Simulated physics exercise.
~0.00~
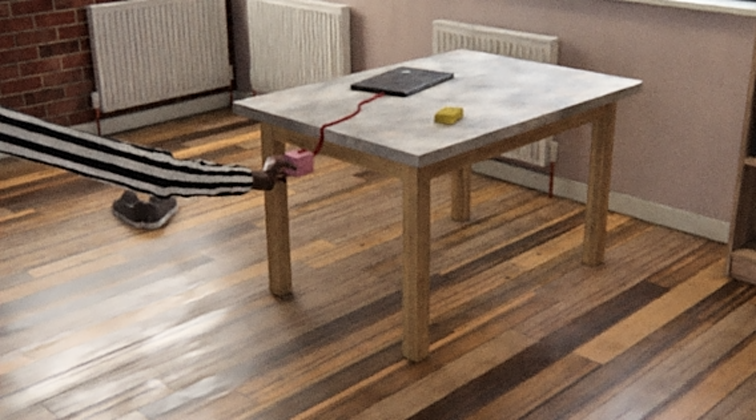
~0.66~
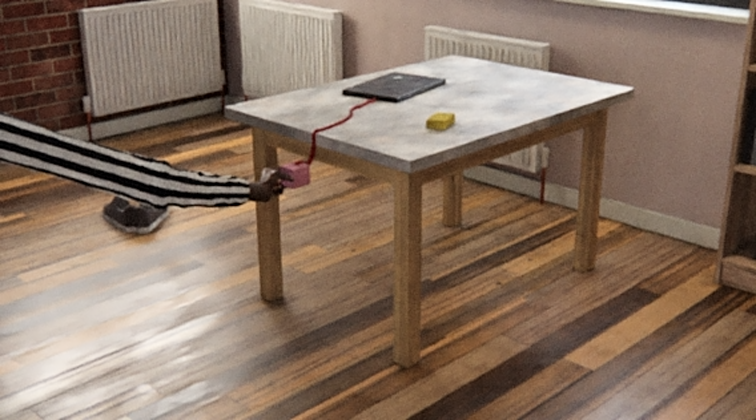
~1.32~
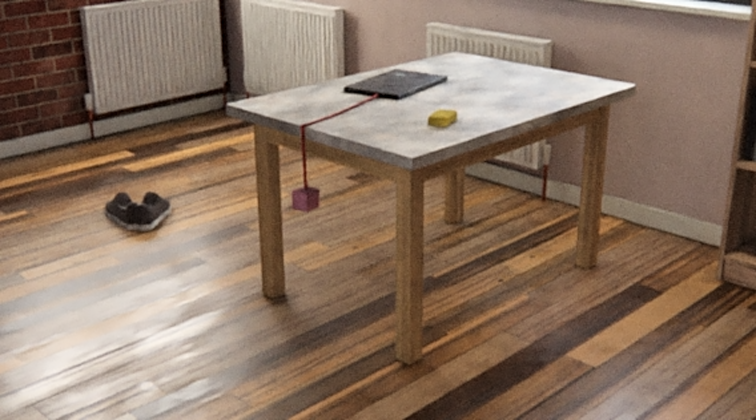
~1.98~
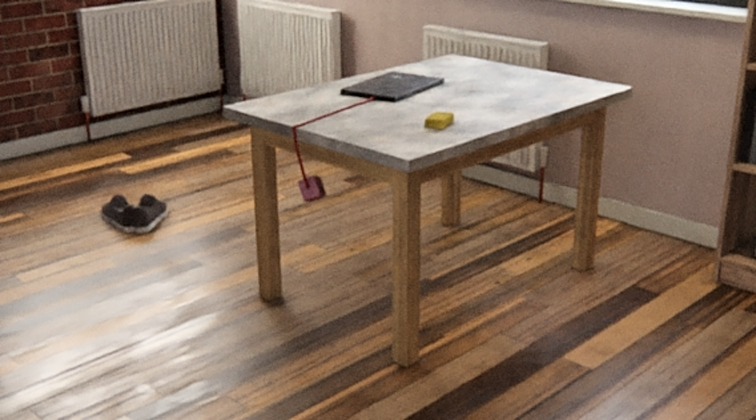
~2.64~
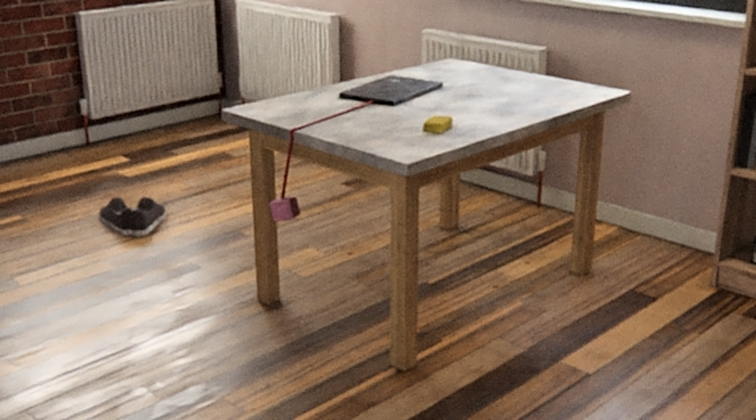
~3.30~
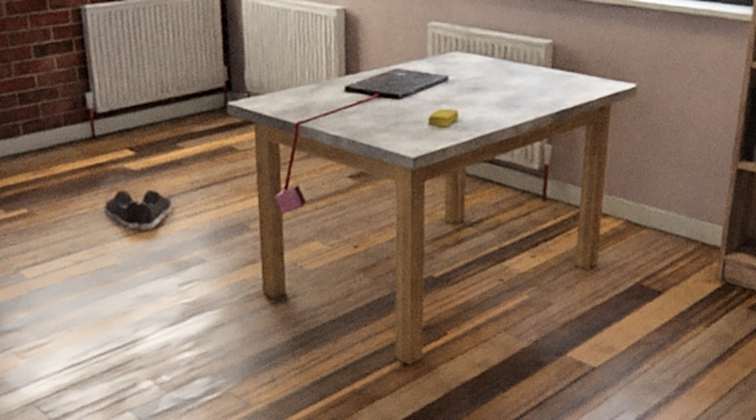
The video shows a hand in a striped sleeve lowering a pink block past the edge of a table, a red ribbon trailing from it to a black laptop. The hand lets go and withdraws, and the block swings and turns in mid-air, ending suspended while the laptop and yellow sponge stay in place.
